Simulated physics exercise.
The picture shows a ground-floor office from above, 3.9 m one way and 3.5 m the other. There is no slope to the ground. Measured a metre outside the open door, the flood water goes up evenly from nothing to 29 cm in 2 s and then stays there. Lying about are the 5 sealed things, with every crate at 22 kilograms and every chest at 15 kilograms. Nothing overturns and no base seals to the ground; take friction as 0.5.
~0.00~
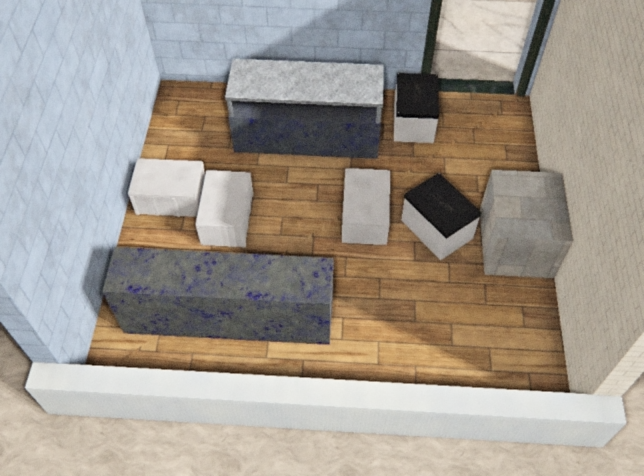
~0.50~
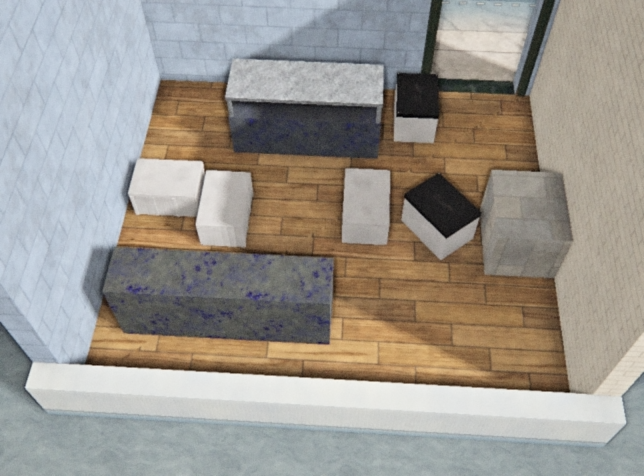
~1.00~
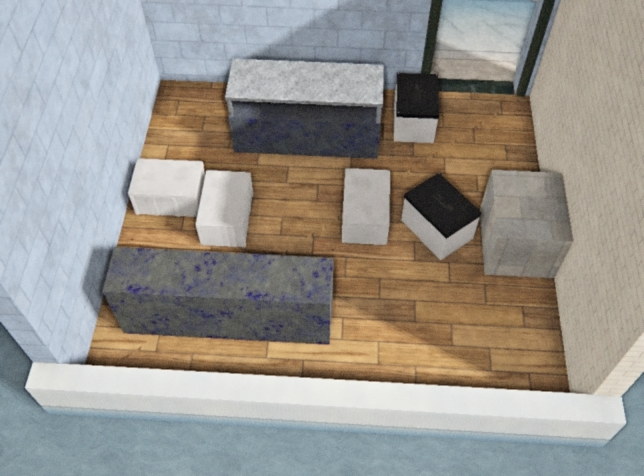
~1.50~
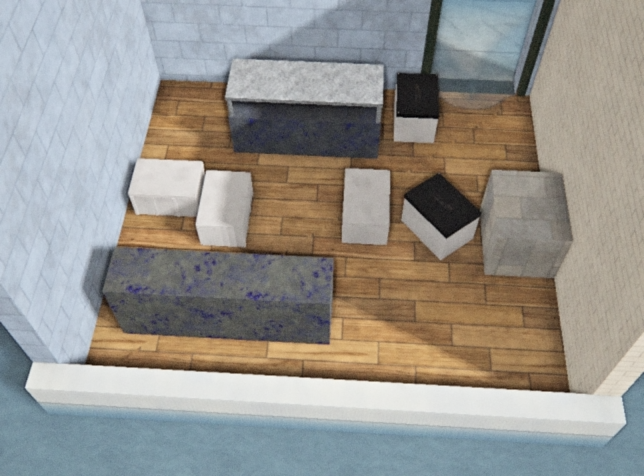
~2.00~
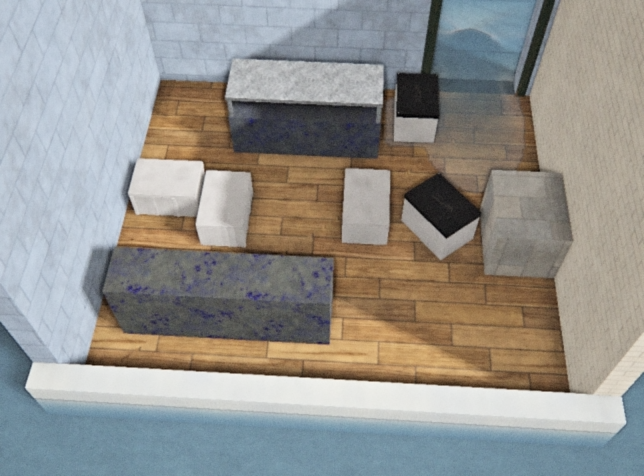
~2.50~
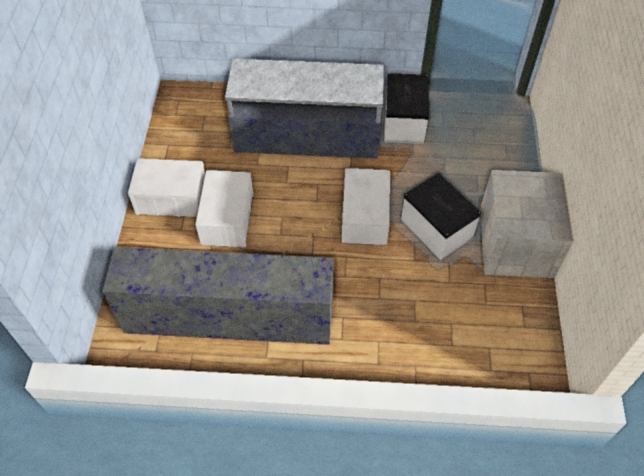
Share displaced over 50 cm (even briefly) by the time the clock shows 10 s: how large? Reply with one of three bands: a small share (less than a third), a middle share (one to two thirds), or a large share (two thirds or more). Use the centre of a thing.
A middle share, one to two thirds.
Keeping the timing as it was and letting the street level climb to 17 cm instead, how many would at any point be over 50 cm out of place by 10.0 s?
Then 1 of them.
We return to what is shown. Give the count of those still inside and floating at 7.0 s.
That would be 0 of them.
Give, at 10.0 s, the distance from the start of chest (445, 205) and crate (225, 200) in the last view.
150 cm and 30 cm respectively.
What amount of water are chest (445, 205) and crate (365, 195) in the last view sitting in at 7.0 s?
12 and 5 cm.
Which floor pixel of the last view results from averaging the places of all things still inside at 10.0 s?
Centred roughly on (287, 193).
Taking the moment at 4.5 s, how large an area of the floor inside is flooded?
That flooded area is roughly 7.5 m2.
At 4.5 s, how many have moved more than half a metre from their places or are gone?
2.
After 3.5 s 1 of 5 are over 50 cm from their spots; 0 afloat.
After 4.5 s 2 of 5 are over 50 cm from their spots; 0 afloat.
After 7.0 s 2 of 5 are over 50 cm from their spots; 0 afloat.
After 10.0 s 3 of 5 are over 50 cm from their spots, and 3 have been at some point; 5 afloat.
